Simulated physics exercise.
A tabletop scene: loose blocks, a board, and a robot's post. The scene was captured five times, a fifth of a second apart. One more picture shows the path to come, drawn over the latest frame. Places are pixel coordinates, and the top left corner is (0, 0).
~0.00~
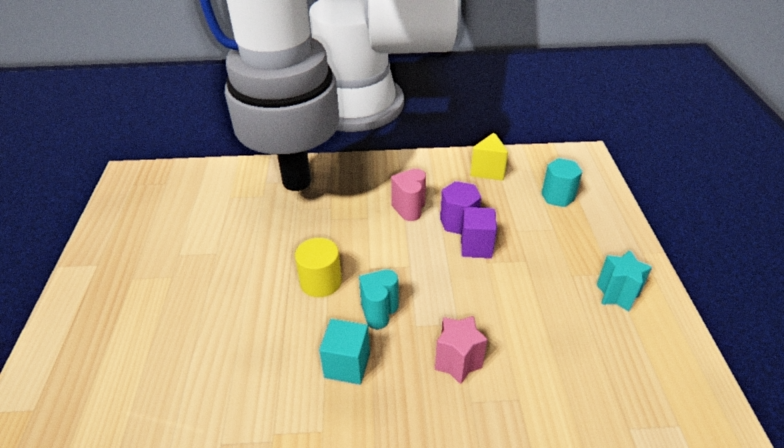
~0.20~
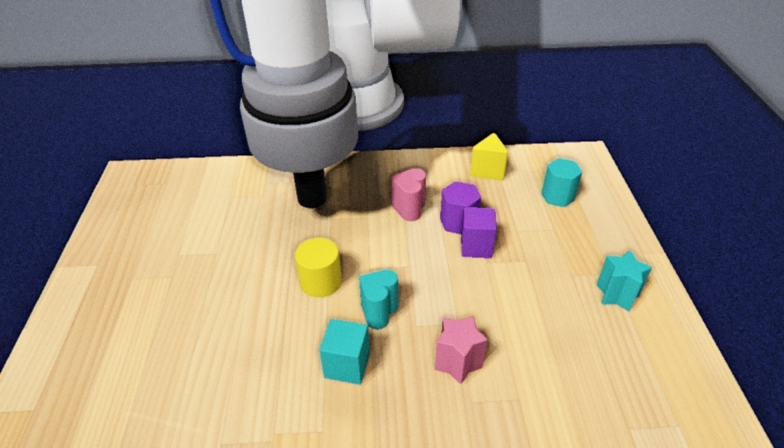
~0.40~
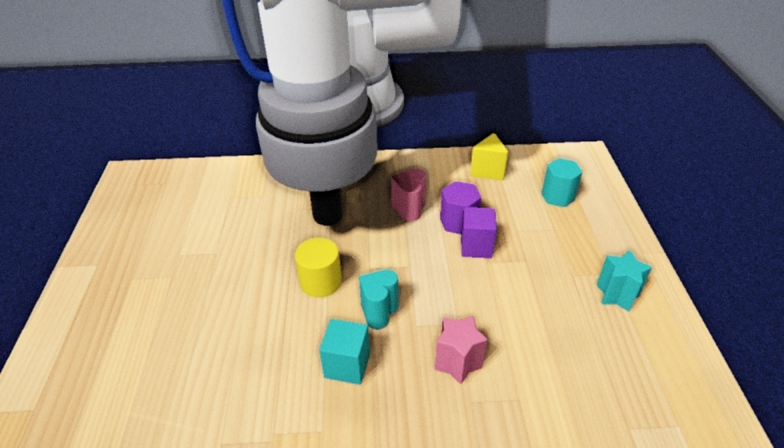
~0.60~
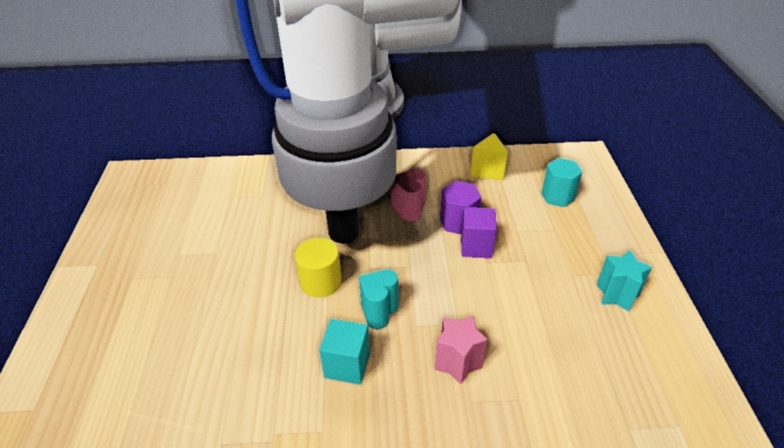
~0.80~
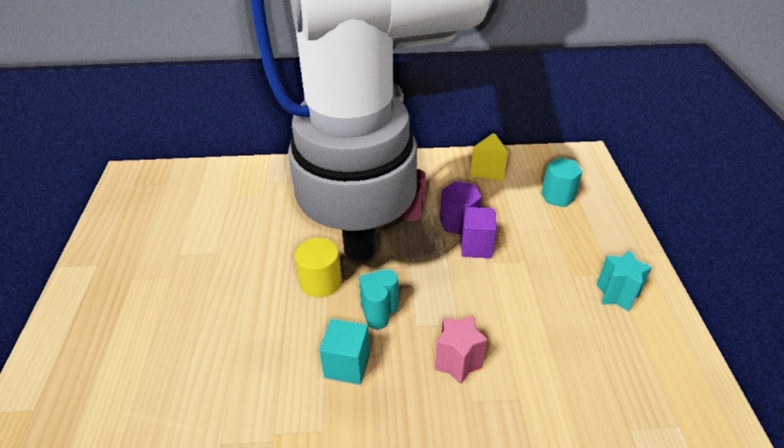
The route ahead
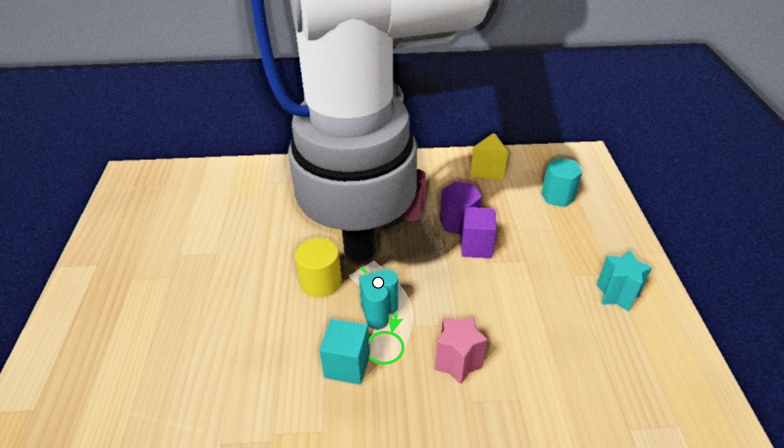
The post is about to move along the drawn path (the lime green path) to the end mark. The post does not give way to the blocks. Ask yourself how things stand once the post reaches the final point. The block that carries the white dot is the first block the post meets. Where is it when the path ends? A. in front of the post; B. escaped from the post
My answer is option A.
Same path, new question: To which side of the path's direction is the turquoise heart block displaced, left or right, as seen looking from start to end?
It's going to go right.
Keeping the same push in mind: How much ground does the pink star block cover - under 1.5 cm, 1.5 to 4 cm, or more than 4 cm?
Displaced less than 1.5 cm.
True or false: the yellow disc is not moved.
Answer: True.
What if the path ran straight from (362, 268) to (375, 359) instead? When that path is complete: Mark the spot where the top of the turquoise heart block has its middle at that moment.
Near (411, 335).
The drawn path runs from (362, 268) via (383, 289) and (396, 316), ending at (385, 347); the dot is on the turquoise heart block.
On the path given first. One third of the way, post at (383, 273); turquoise heart block at (379, 286).
Two thirds of the way, post at (396, 300); turquoise four-sided block at (343, 340); turquoise heart block at (382, 314), turned 45° clockwise.
At the end, post at (384, 331); yellow disc not moved; turquoise four-sided block at (333, 359), turned 75° clockwise; turquoise heart block at (375, 349), turned 25° clockwise; pink star block not moved.
